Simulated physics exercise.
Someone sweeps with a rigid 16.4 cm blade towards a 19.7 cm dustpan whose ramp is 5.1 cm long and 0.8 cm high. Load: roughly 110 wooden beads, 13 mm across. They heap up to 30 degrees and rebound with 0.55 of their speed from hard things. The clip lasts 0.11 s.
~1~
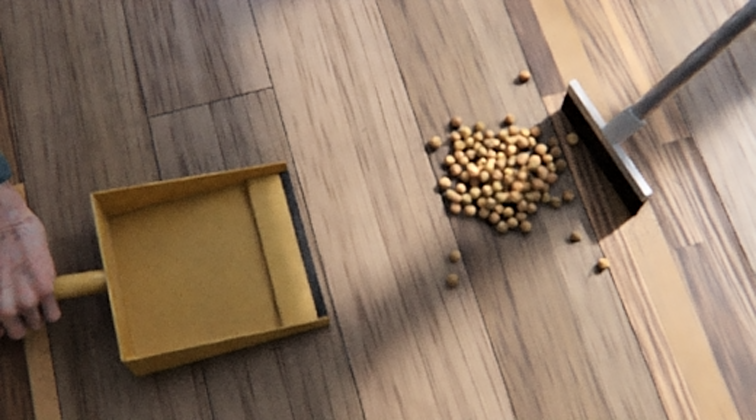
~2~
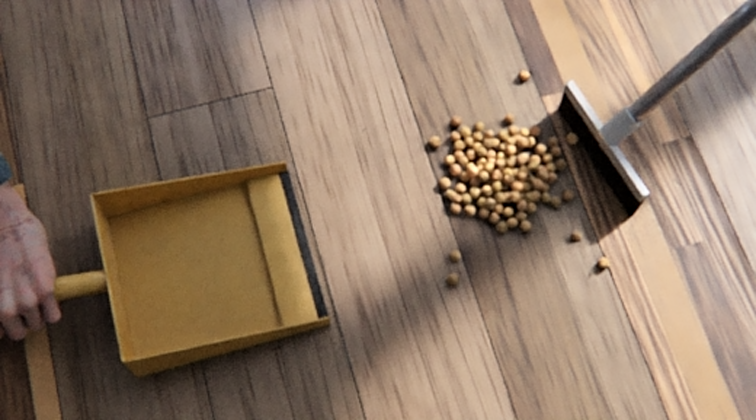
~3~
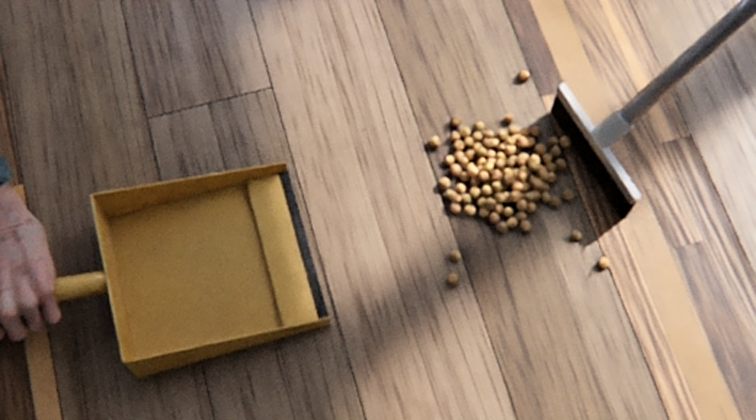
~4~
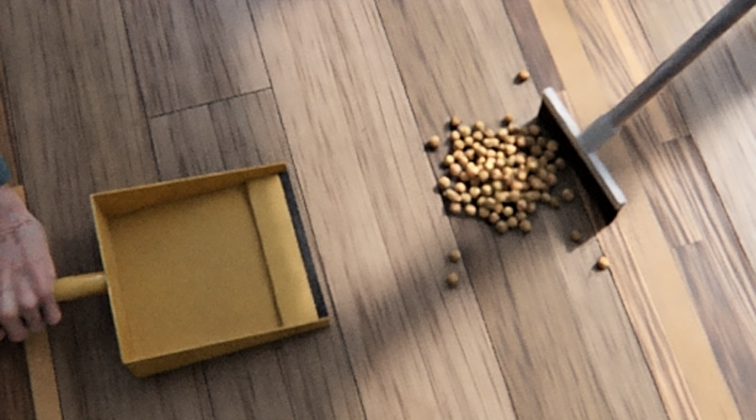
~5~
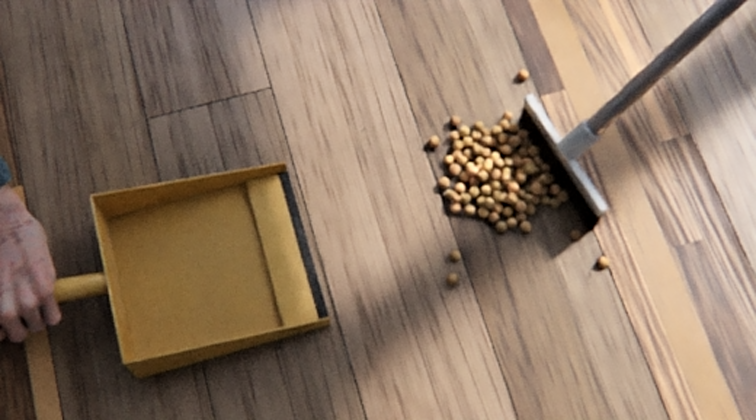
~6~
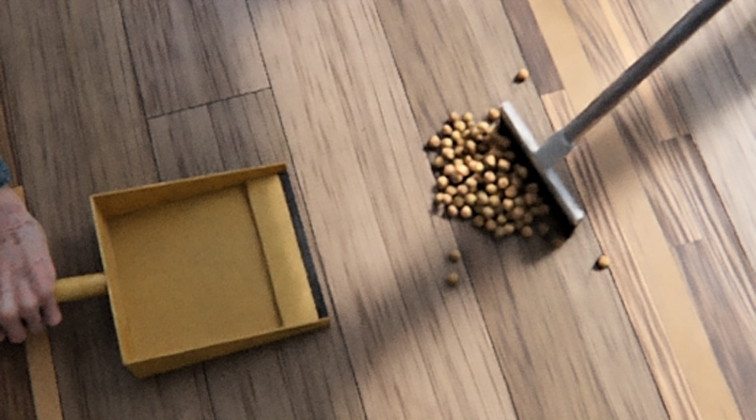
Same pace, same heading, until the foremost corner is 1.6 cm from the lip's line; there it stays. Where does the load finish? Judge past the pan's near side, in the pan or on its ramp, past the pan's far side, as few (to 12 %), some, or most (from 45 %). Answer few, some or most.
Near side some, pan most, far side some.
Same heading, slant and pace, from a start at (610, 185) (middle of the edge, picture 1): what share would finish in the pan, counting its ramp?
Some 35 per cent.
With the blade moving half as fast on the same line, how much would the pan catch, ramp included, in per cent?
Then about 40 per cent.
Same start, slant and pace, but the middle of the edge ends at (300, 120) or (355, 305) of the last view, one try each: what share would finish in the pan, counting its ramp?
Some 25 and 35 per cent.
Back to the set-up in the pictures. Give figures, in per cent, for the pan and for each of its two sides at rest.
Near side 20; pan 50; far side 20.
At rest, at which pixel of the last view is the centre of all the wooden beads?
Around (166, 314).
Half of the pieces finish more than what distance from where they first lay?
Some 42 cm.
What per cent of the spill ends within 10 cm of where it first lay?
Some 0 per cent.
Then, 0.10 s after the last picture, middle of the blade 14 cm from the lip; 0 % over the lip, far side 15 %, near side 10 %.
Then, 0.17 s after the last picture, middle of the blade 6 cm from the lip; 5 % over the lip, far side 20 %, near side 20 %.
Then, 0.38 s after the last picture, middle of the blade 3 cm from the lip; 55 % over the lip, far side 20 %, near side 20 %.
In the end, near side 20 %, pan 50 %, far side 20 %, in front of the lip or behind the blade 10 %.
